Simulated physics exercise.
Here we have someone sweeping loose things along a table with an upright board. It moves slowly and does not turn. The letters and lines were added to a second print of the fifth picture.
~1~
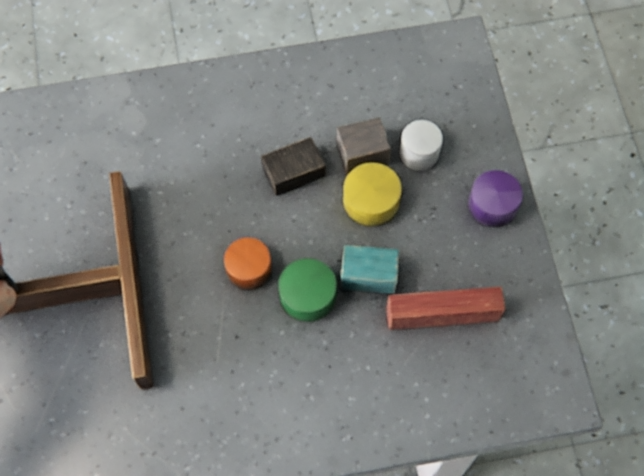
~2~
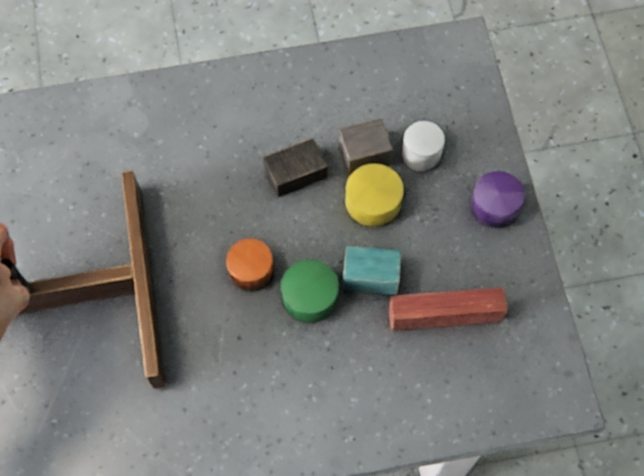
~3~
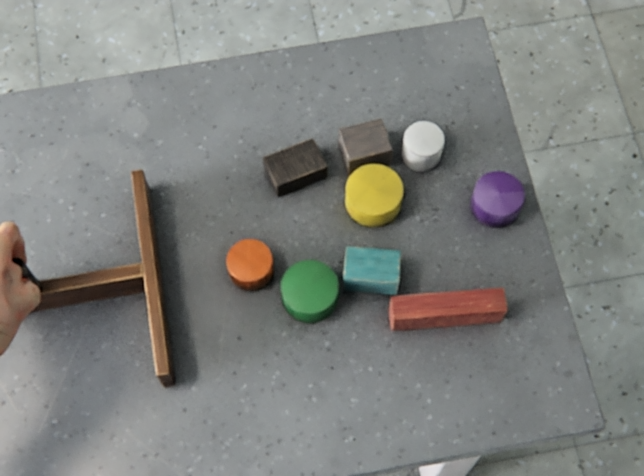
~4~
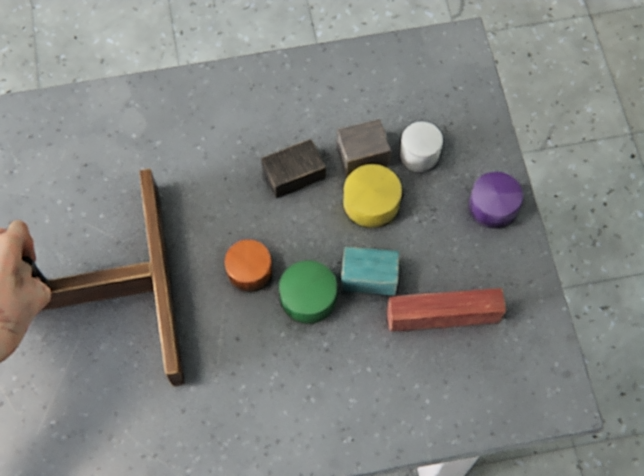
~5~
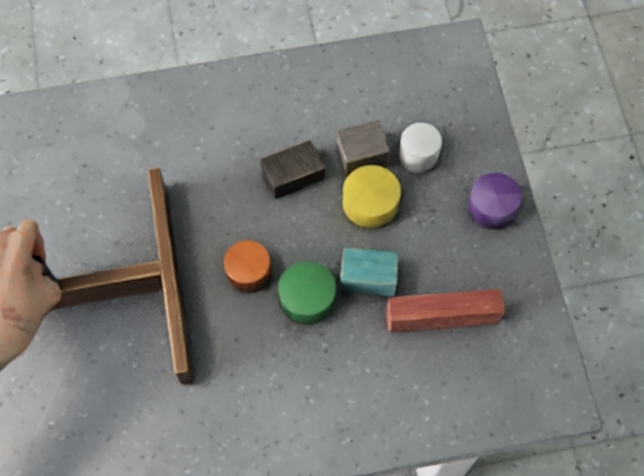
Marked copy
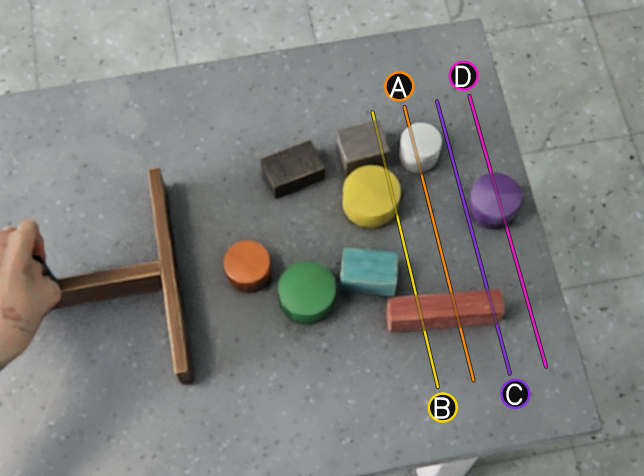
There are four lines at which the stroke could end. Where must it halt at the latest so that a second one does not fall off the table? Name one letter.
The farthest such stop is A.
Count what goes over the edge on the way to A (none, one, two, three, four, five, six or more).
One.
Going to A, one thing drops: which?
The white tin.
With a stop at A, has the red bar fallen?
By then, no.
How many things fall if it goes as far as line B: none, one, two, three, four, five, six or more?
The count is none.
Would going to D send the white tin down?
Yes.
On the marked copy, A at (437, 236); B at (403, 242); C at (471, 230); D at (506, 224).
Taking A. A third of the way, board (266, 248); green tin (312, 295); orange tin (296, 250).
Two thirds of the way, board (362, 232); white tin (467, 140); red bar (489, 314).
When it is over, board (436, 219); white tin over the edge; purple tin (519, 185); one fallen.
As for the rest, B is within the limit but short; C drops three; D drops four.
